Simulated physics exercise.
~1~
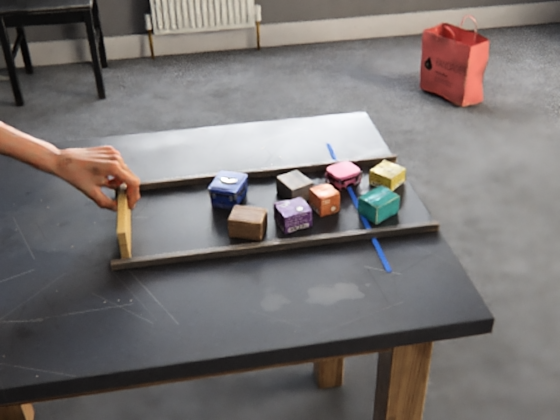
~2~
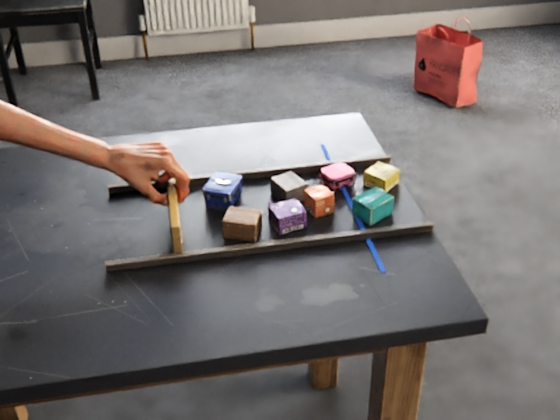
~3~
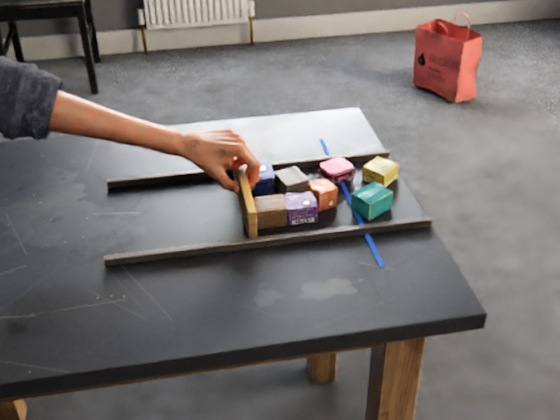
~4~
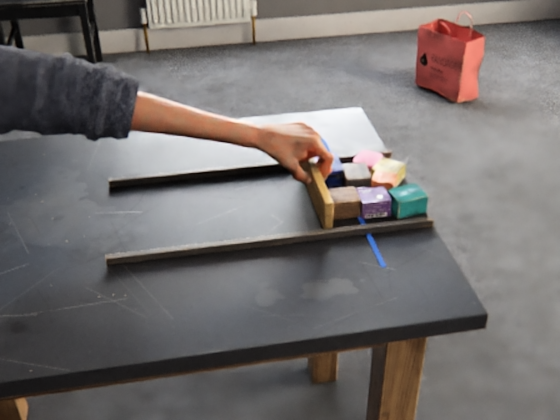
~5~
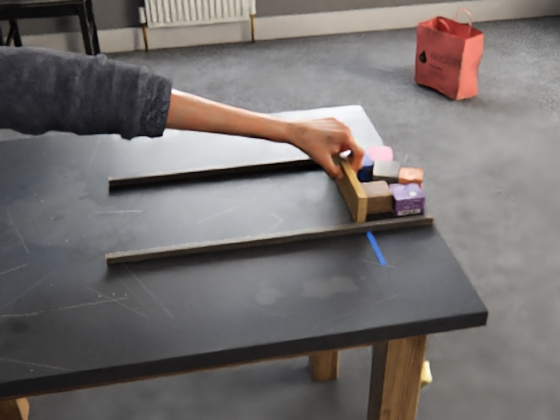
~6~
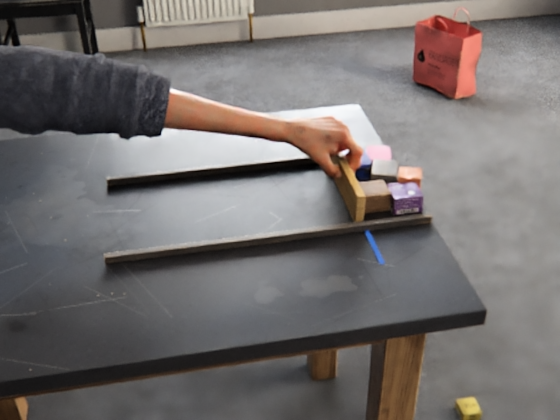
The clip shows a hand sliding an upright wooden board rightward between two rails on a dark table, gathering small colourful blocks and pushing them toward the edge. The yellow and turquoise blocks go over, the yellow one landing on the floor, while the others stay bunched against the board.
